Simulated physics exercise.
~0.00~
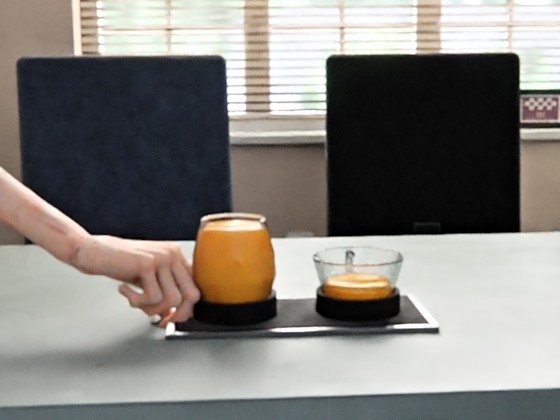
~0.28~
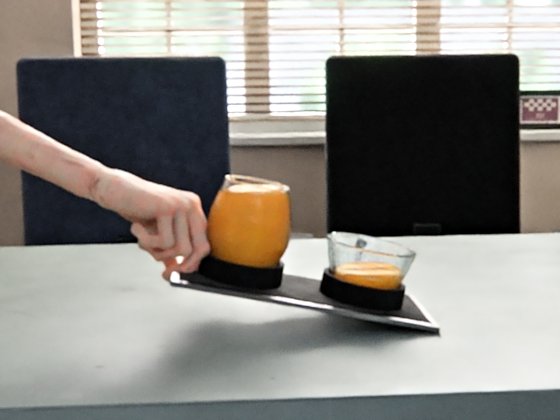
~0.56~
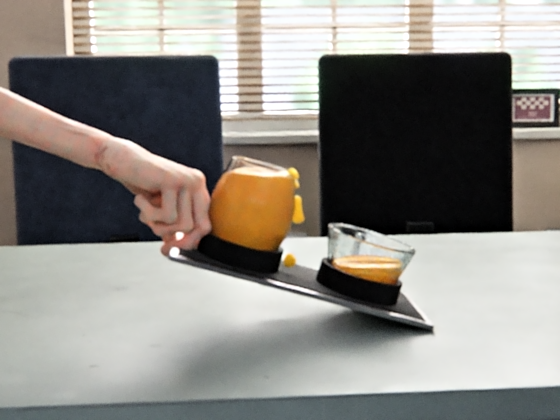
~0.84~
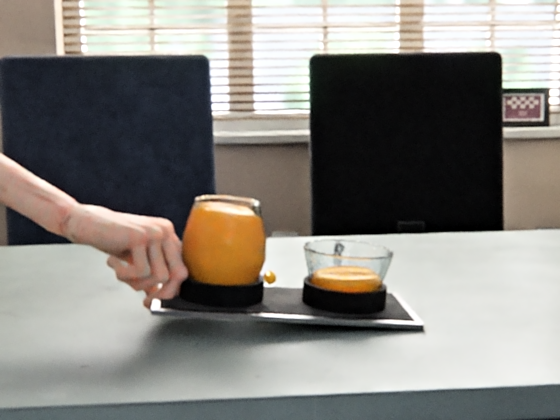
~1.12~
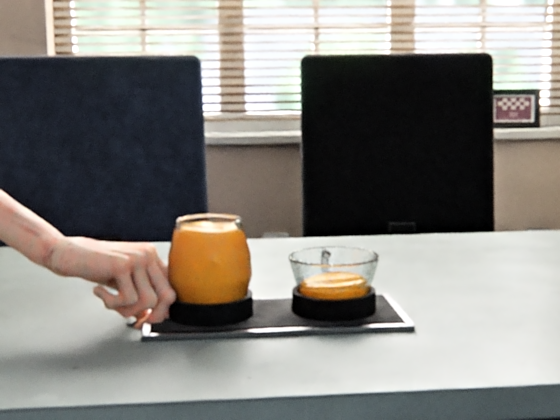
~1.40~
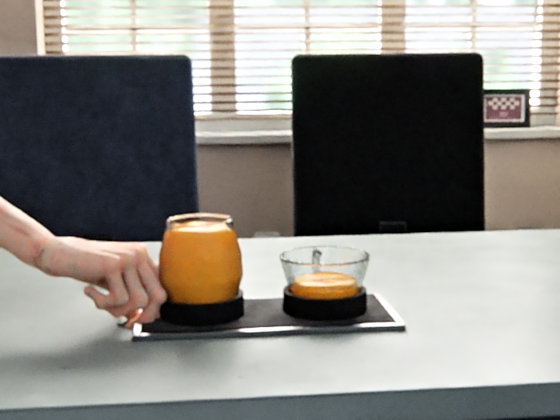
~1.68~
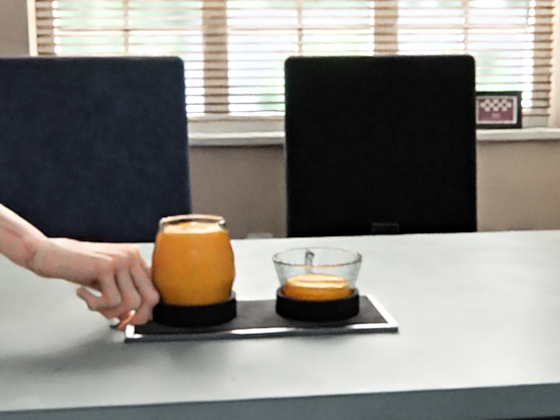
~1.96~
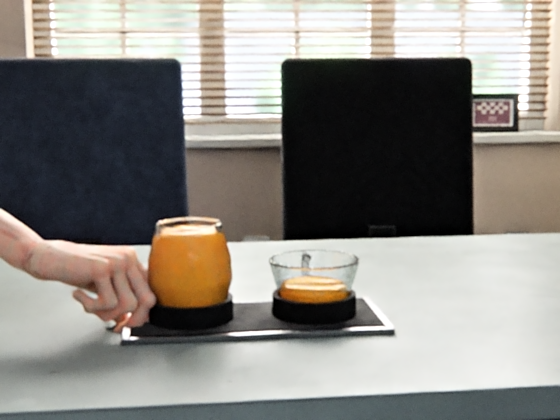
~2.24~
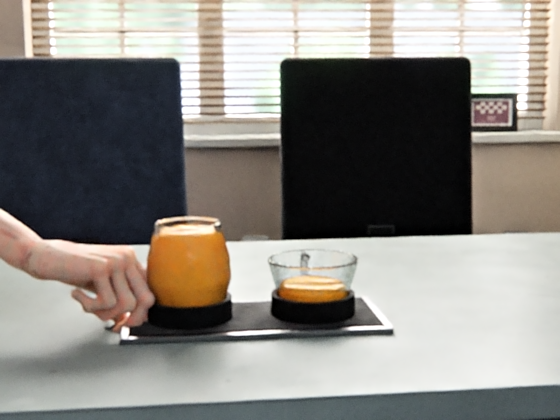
A hand grips the left end of a dark tray on a pale table, where a round-bellied glass nearly full of orange juice stands left of a clear cup holding much less. The hand raises that end, and the tray slopes down to the right with both vessels still in their black holders. As the tilt steepens, juice spills over the right side of the glass in small blobs. The hand then lowers the tray until it lies flat again. Both vessels end upright, the hand still at the tray's left edge, while the view drifts slightly right.
